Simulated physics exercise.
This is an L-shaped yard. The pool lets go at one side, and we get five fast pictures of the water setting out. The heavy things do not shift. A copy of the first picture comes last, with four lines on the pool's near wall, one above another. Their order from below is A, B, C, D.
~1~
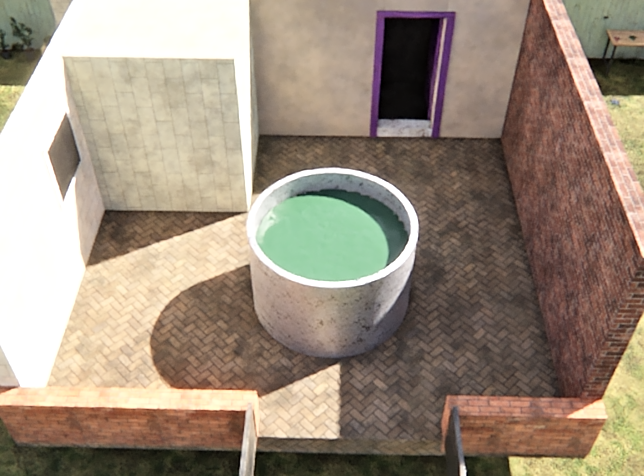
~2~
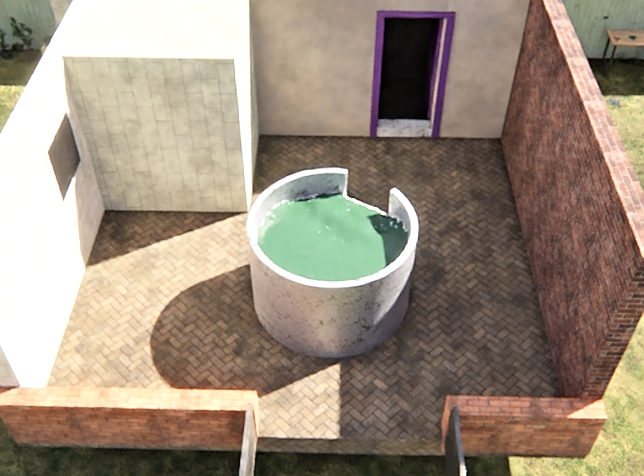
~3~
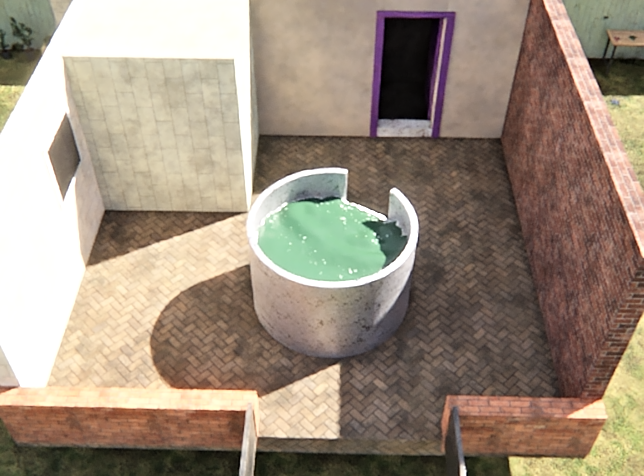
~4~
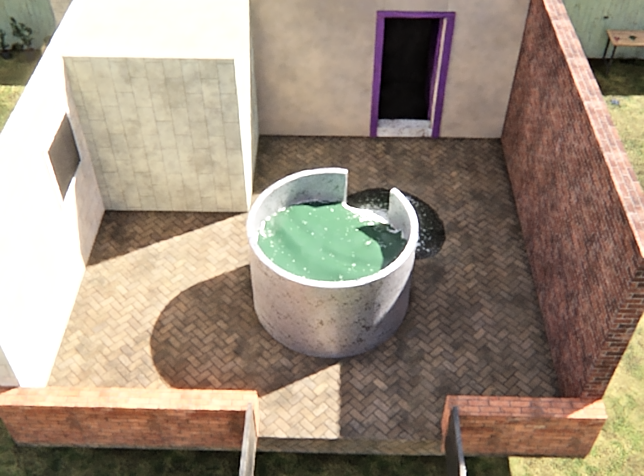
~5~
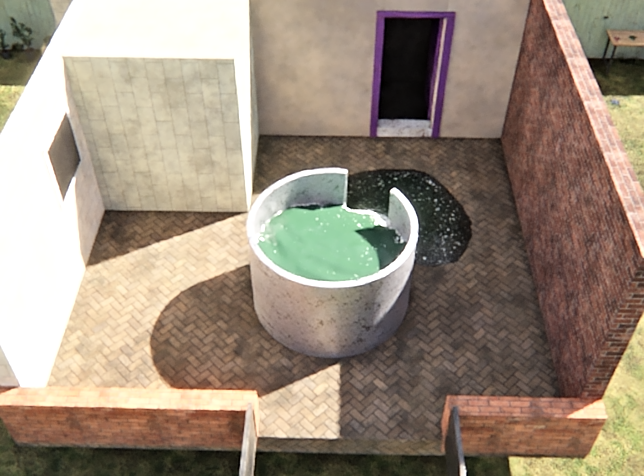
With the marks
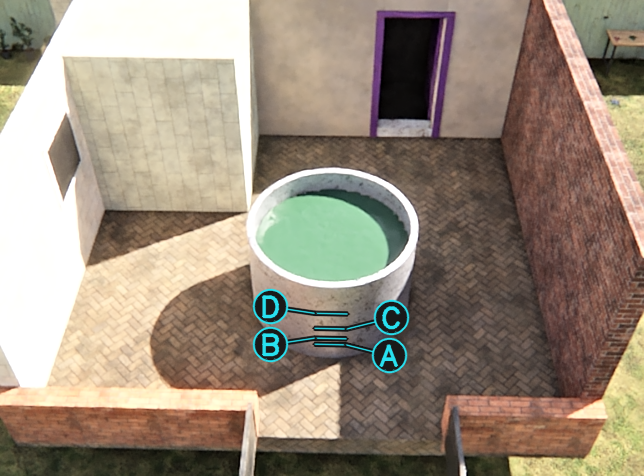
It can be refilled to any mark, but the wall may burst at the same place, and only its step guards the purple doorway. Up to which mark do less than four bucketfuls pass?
It is C.
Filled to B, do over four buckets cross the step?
No, not at all.
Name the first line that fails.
It is D.
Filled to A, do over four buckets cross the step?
No.
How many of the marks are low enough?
Three.
In cyan, A at (330, 344); B at (330, 338); C at (330, 328); D at (331, 313); from the bottom up A, B, C, D.
For line A, nothing gets over.
For line B, nothing gets over.
For line C, a splash gets over, under a bucket.
For line D, about 11 bucketfuls get in.
